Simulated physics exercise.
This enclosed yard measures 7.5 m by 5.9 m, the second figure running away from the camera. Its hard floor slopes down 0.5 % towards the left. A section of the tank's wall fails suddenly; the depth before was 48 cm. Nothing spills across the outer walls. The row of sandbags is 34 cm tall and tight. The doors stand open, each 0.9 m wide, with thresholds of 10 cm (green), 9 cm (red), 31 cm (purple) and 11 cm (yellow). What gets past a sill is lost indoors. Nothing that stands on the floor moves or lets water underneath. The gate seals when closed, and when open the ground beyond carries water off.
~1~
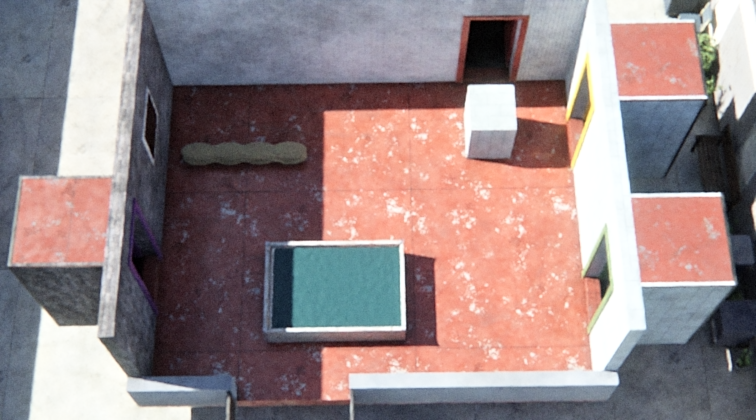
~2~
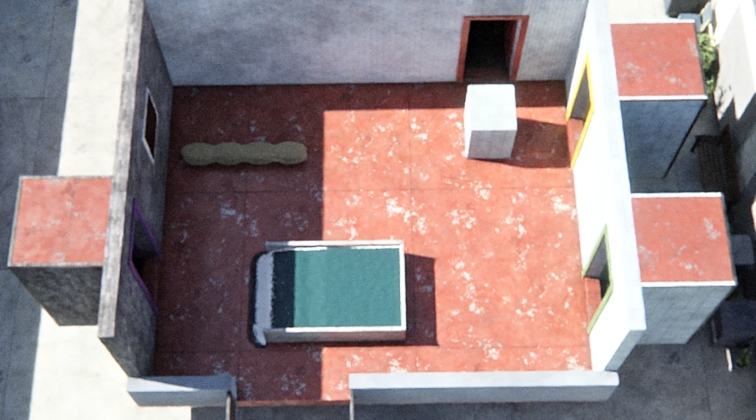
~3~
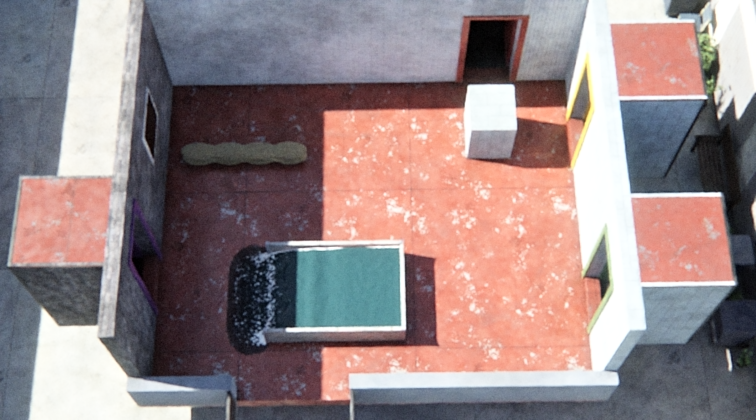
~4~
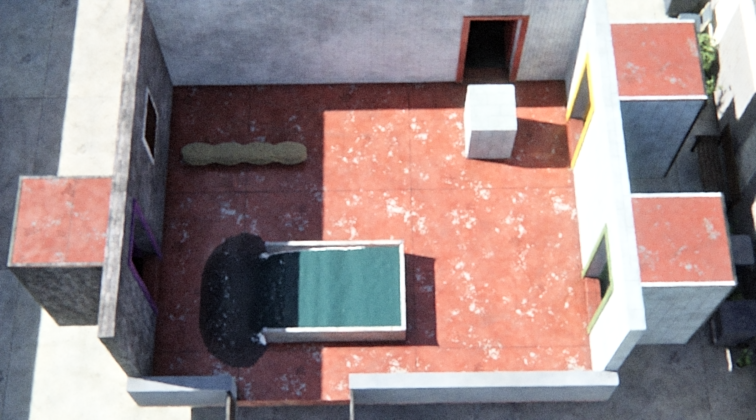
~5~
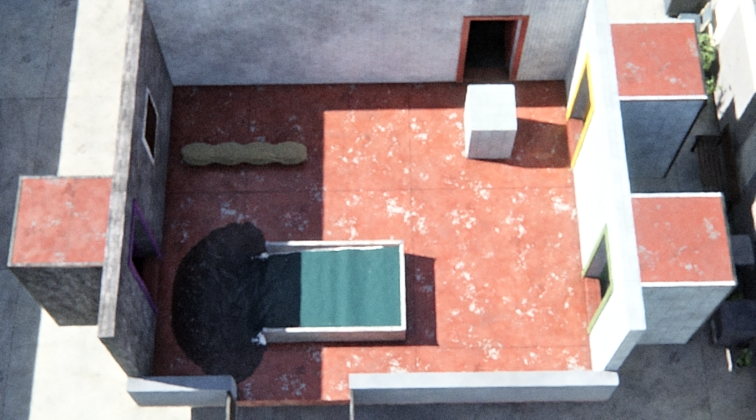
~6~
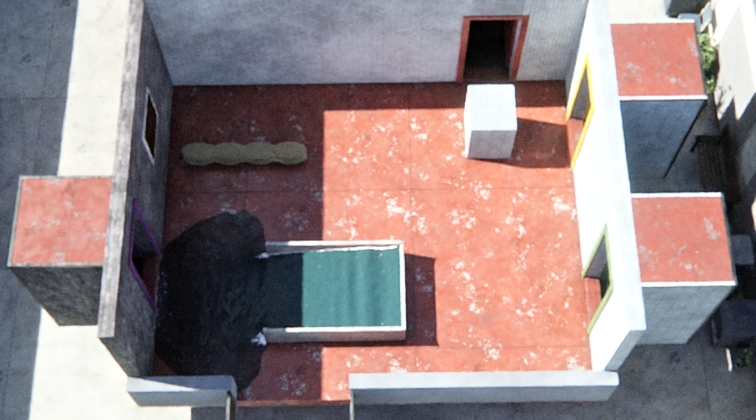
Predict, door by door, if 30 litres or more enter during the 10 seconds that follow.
Door by door: At the green door it stays under the limit; at the red door it does not reach the limit; at the purple door it does not reach the limit; at the yellow door it keeps below the limit.
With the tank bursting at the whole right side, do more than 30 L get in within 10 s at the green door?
Against that limit: Green above.
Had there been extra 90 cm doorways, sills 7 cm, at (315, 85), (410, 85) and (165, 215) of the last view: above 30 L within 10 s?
In turn: Under, under, past it.
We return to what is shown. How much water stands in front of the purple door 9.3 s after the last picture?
About 6.0 cm.
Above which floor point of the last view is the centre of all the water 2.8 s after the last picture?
Near (235, 279).
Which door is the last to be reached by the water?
It is the yellow one.
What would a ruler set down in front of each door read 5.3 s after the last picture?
Depths in cm: Green 0, red 0, purple 9, yellow 0.
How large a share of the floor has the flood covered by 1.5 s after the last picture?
Near 20 per cent is wet.
Then, 0.7 s after the last picture water covers 15 % of the floor and is deepest (32 cm) near (152, 388); green door not reached, red door not reached, purple door 28 cm at the sill, 0 L in, yellow door not reached.
Then, 1.5 s after the last picture water covers 20 % of the floor and is deepest (34 cm) near (152, 388); green door not reached, red door not reached, purple door 28 cm at the sill, 0 L in, yellow door not reached.
Then, 2.8 s after the last picture water covers 30 % of the floor and is deepest (24 cm) near (152, 388); green door not reached, red door not reached, purple door 19 cm at the sill, 0 L in, yellow door not reached.
Then, 5.3 s after the last picture water covers 70 % of the floor and is deepest (13 cm) near (187, 176); green door not reached, red door not reached, purple door 9 cm at the sill, 0 L in, yellow door not reached.
Then, 9.3 s after the last picture water covers 90 % of the floor and is deepest (7 cm) near (578, 243); green door 4 cm at the sill, 0 L in, red door 3 cm at the sill, 0 L in, purple door 6 cm at the sill, 0 L in, yellow door 4 cm at the sill, 0 L in.
